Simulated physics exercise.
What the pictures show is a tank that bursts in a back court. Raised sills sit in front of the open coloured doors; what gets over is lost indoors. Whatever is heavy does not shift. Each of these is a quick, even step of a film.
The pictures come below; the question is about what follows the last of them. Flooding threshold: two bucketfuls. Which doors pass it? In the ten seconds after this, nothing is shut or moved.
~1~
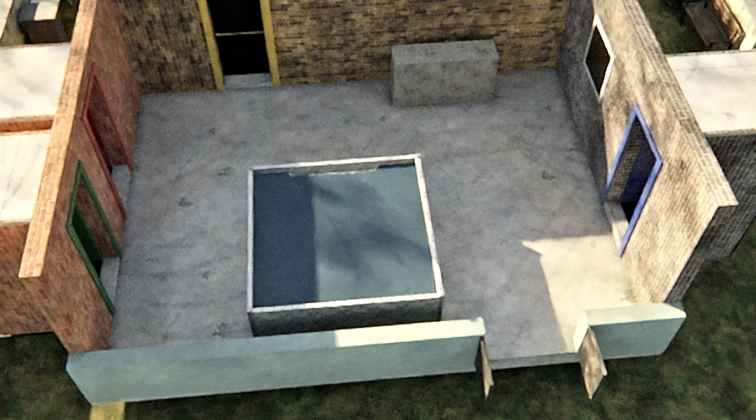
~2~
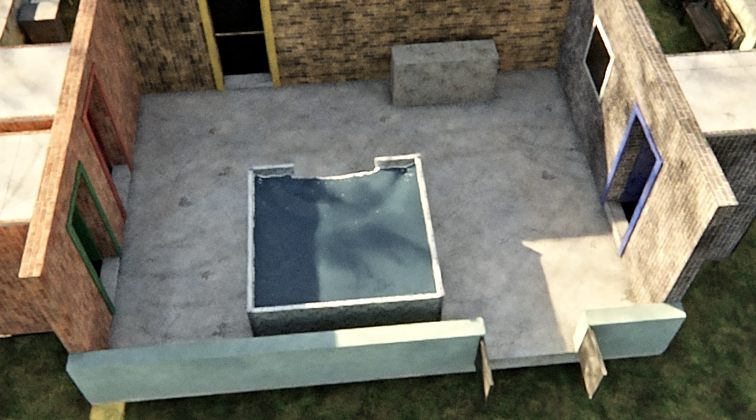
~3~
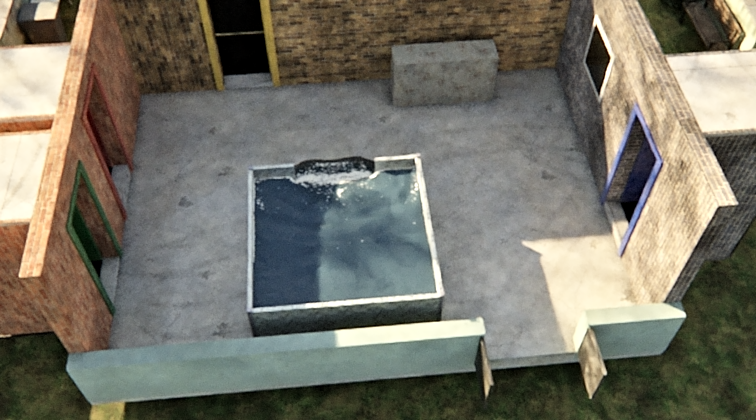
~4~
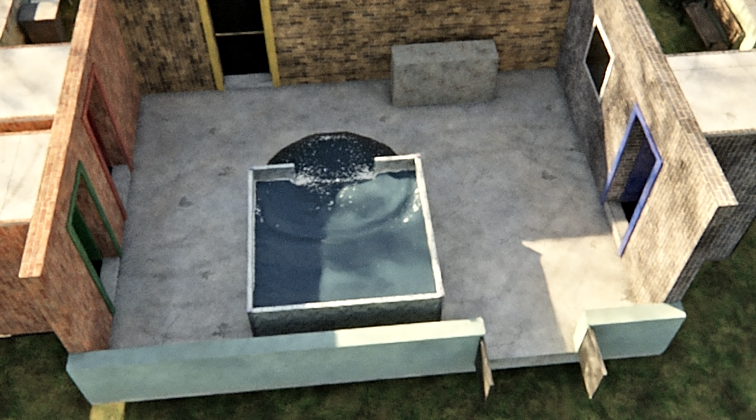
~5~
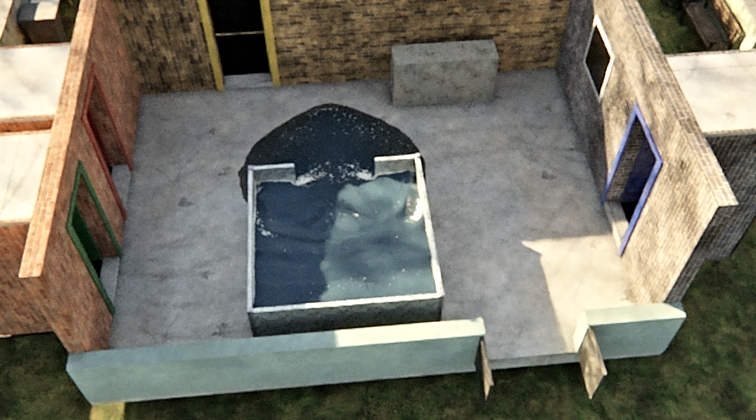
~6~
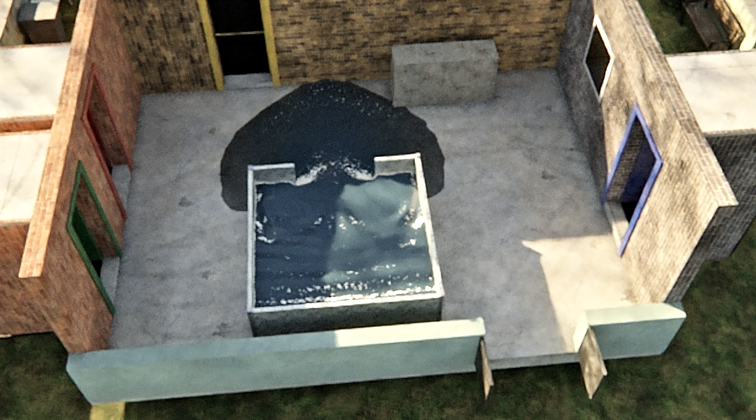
In the end the green door sees more than two buckets come in, the blue door sees no more than two buckets come in, the yellow door sees more than two buckets come in, the red door sees no more than two buckets come in.
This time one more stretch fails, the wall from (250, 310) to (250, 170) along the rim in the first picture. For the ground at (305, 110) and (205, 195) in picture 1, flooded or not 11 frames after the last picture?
Taking them in turn: Untouched and swamped.
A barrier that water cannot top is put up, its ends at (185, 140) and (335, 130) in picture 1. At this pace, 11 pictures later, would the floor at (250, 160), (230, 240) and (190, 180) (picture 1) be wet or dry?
Taking the points in the order given, they are inundated, high and dry and inundated.
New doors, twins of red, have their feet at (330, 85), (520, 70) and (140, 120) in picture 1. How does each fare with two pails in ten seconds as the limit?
Crosses the line; stays below the line; crosses the line.
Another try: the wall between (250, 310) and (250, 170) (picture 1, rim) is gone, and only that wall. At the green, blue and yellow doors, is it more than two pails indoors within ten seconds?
So, taking them in turn: Green door tops the limit, blue door doesn't reach it, yellow door tops the limit.
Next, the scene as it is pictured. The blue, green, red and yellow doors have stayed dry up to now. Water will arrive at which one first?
That would be the yellow-painted one.
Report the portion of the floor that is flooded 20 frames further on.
Roughly 60 per cent.
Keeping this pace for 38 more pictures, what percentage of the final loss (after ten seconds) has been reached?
It works out at roughly 40 per cent.
A moment on, water covers 30 % of the floor; the green door not reached, the blue door not reached, the yellow door under two buckets in, the red door not reached.
Next, water covers 40 % of the floor; the green door not reached, the blue door not reached, the yellow door far over two buckets in, the red door not reached.
Then, water covers 60 % of the floor; the green door wet at the sill, nothing in, the blue door wet at the sill, nothing in, the yellow door far over two buckets in, the red door wet at the sill, nothing in.
Later, water covers 90 % of the floor; the green door wet at the sill, nothing in, the blue door wet at the sill, nothing in, the yellow door far over two buckets in, the red door wet at the sill, nothing in.
In the end, water covers 100 % of the floor; the green door far over two buckets in, the blue door wet at the sill, nothing in, the yellow door far over two buckets in, the red door wet at the sill, nothing in.
